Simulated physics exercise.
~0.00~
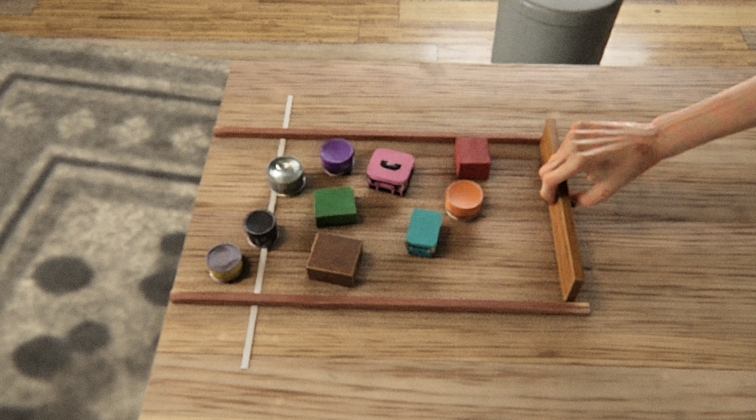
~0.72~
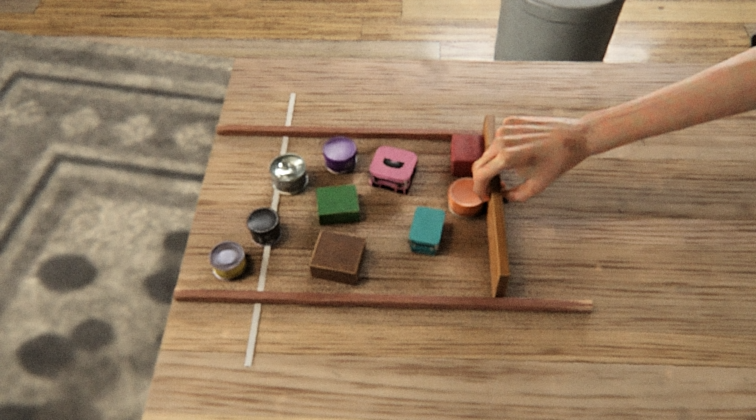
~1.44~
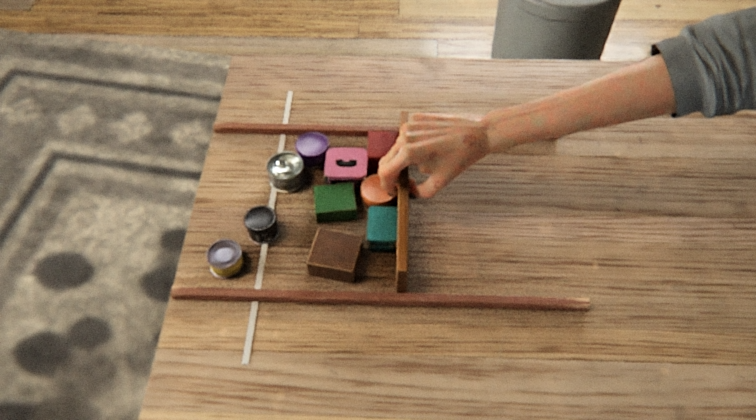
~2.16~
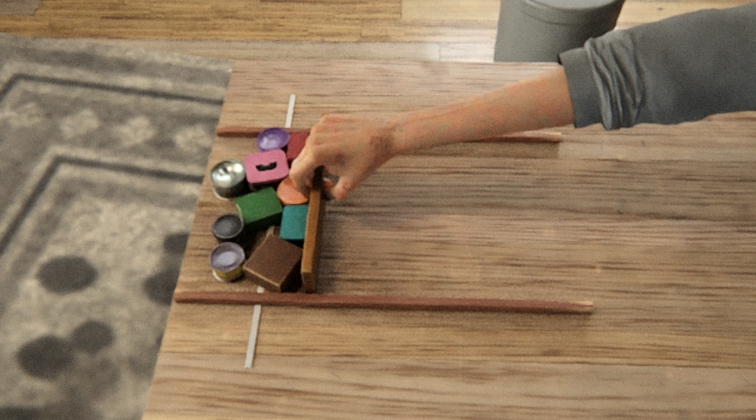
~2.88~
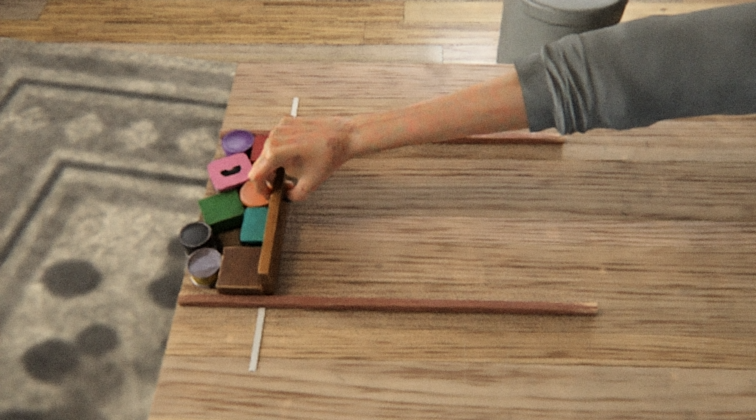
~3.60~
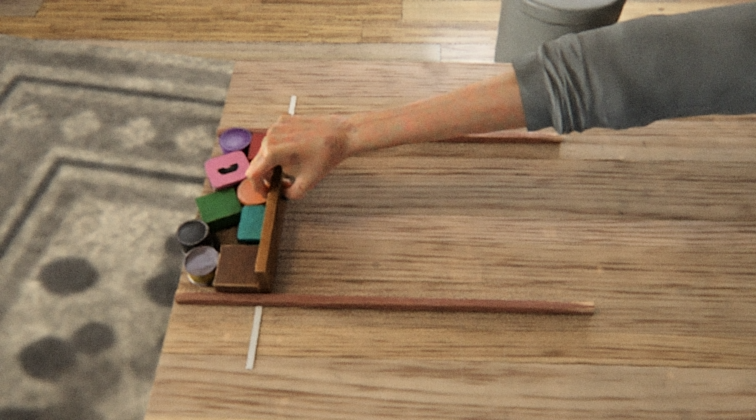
A wooden board, held upright by a hand reaching in from the right, stands on a wooden table seen from above, with a patterned rug to the left. Between two brown rails lie small pots and blocks, among them orange, red, turquoise, green, purple and pink things, with a silvery grey pot near a pale tape strip. The hand slides the board left, gathering the red block, orange pot and turquoise case, then the rest. The packed cluster crosses the tape toward the left edge, and the grey pot drops out of sight. The board stops near the tape, the others crowded at the edge.
